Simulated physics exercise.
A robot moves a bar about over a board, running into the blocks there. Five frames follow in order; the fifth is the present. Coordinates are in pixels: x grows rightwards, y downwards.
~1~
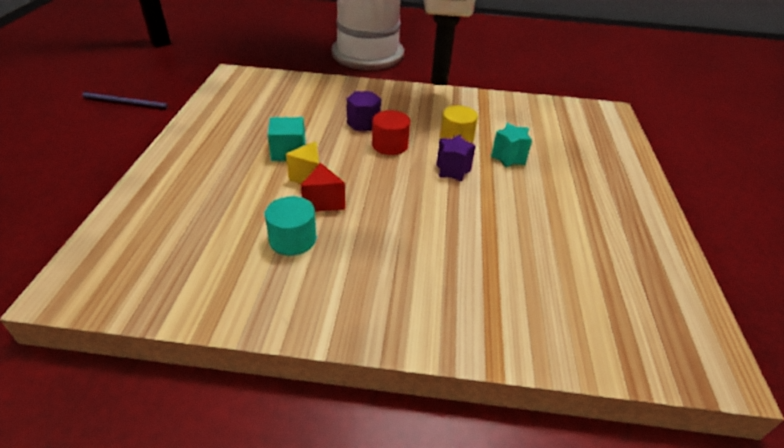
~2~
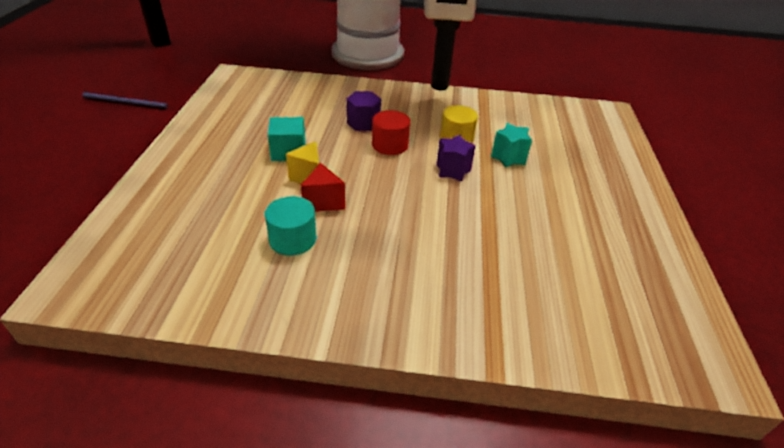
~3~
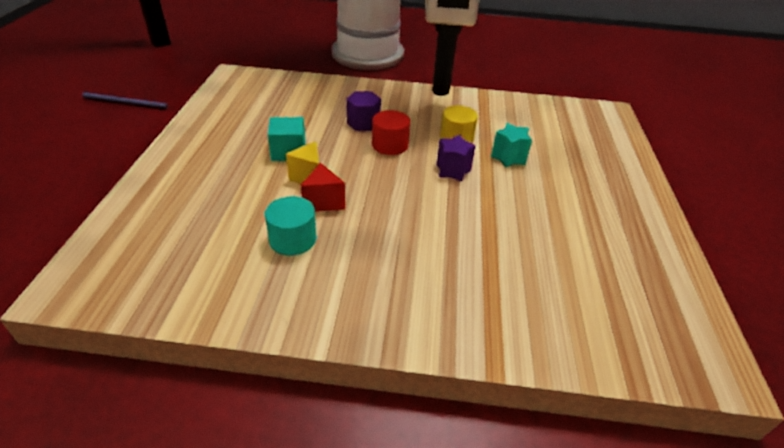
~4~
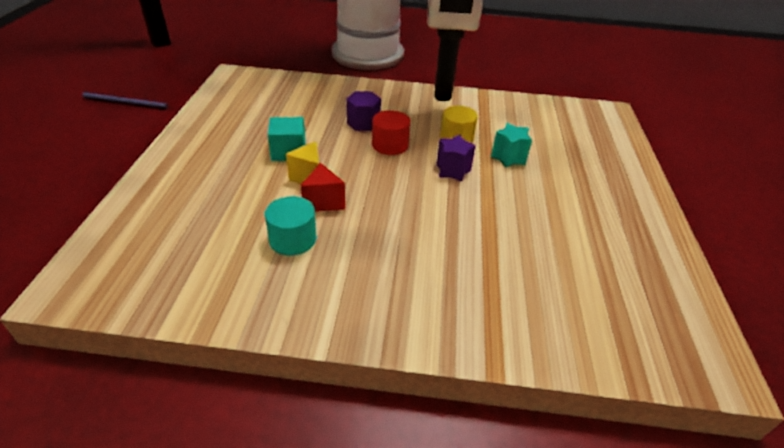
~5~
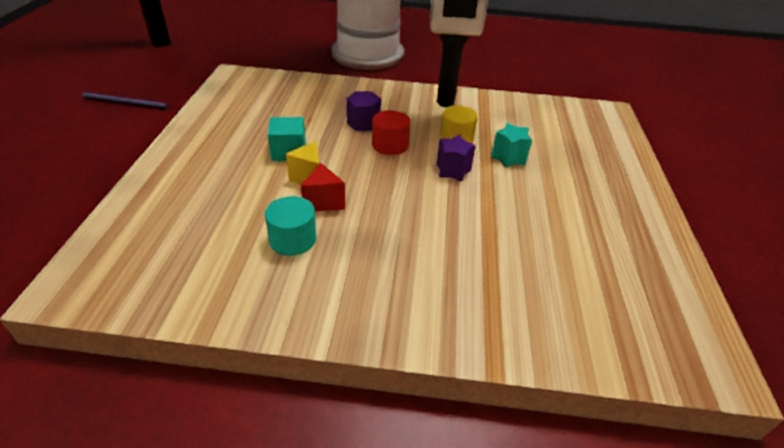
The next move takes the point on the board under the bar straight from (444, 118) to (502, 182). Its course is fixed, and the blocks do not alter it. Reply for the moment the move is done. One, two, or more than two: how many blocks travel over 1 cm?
When the path ends, I think you'll find two blocks out of place by more than 1 cm.
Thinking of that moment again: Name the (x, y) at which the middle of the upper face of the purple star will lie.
My best guess is (445, 159).
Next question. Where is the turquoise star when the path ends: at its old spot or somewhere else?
Once the bar is done, the turquoise star remains in the old spot.
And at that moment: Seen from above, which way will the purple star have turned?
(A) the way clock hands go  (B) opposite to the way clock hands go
My answer is option A.
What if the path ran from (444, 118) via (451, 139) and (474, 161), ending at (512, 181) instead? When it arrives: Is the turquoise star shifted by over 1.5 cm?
I believe not.
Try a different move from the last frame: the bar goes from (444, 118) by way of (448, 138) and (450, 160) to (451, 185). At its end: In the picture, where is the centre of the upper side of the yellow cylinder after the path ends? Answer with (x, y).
It should be at (484, 138) by then.
What follows on the original path. One third of the way, bar at (463, 123); yellow cylinder at (469, 127).
Two thirds of the way, bar at (483, 144); purple star at (449, 156); yellow cylinder at (476, 147).
At the end, bar at (505, 167); purple star at (445, 159), turned 35° clockwise; yellow cylinder at (483, 163); turquoise star still.
